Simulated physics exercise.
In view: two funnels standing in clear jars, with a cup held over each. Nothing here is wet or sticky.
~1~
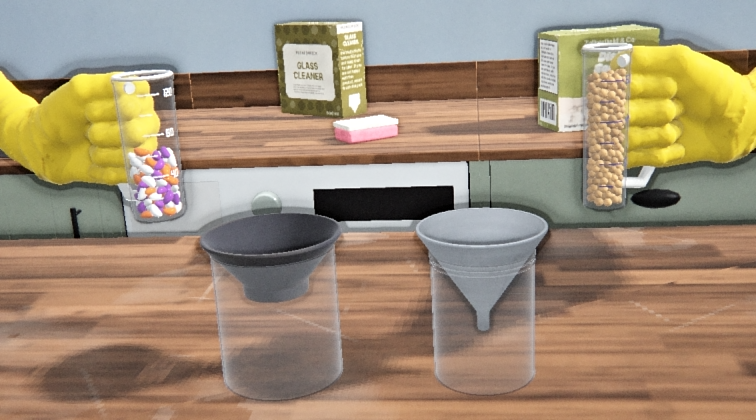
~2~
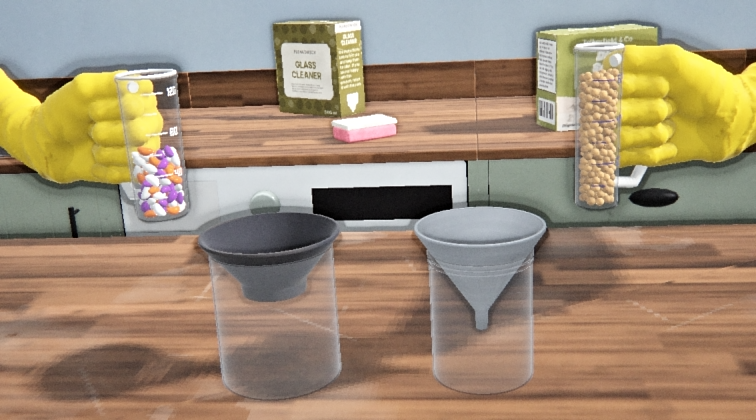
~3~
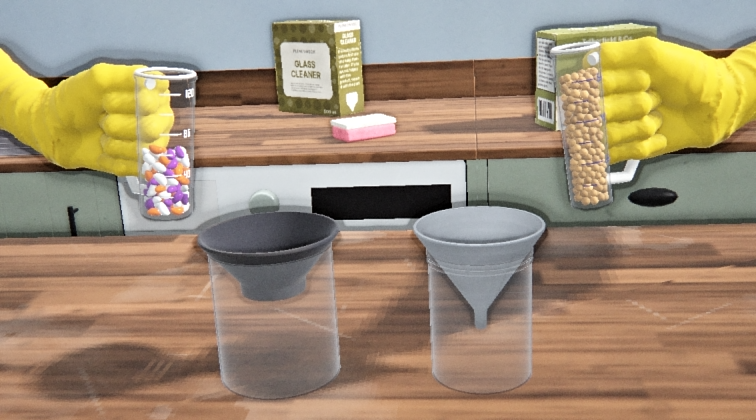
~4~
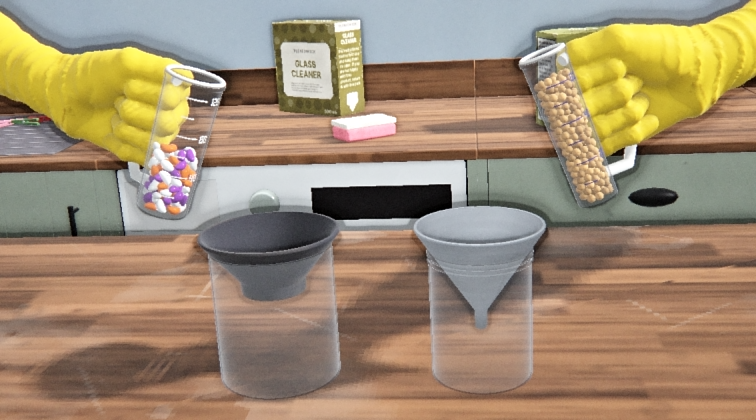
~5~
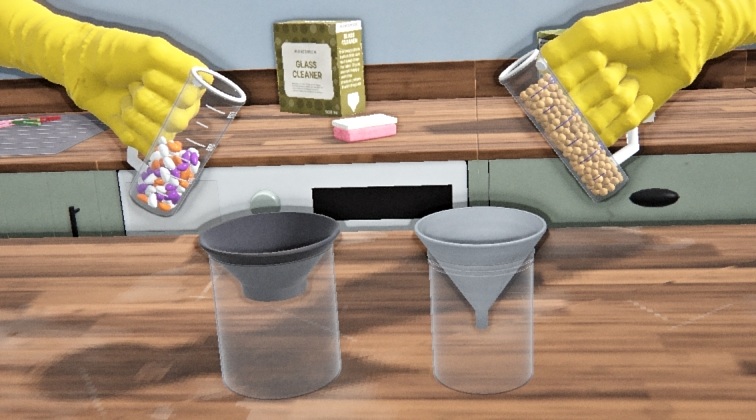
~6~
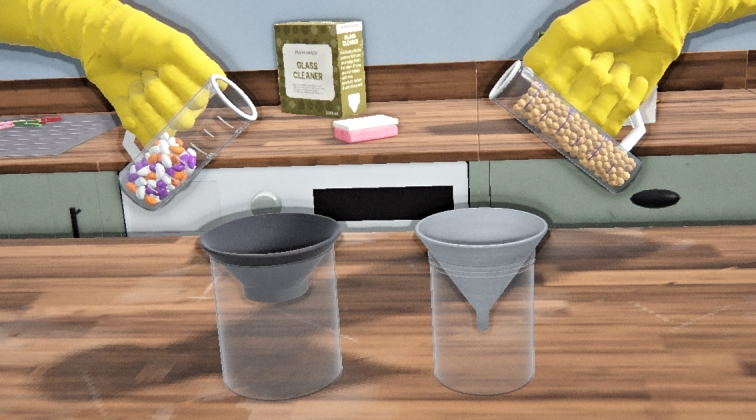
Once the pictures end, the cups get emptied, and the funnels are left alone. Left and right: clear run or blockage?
On the left it passes it all, on the right it holds most of it back.
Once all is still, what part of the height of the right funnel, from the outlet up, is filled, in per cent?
Near 75 %.
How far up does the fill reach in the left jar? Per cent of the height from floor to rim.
Roughly 10 in a hundred.
Then, 0.41 s later than the last frame, left, every one still in the cup; right, every one still in the cup.
Then, 0.77 s later than the last frame, left, every one still in the cup; right, the larger part still in the cup, about a tenth in or over the funnel.
Then, 1.07 s later than the last frame, left, roughly a quarter still in the cup, roughly half in or over the funnel, roughly a quarter down in the jar; right, roughly a quarter still in the cup, the larger part in or over the funnel.
When it is over, left, every one down in the jar; right, every one stuck in the funnel, not one down in the jar.
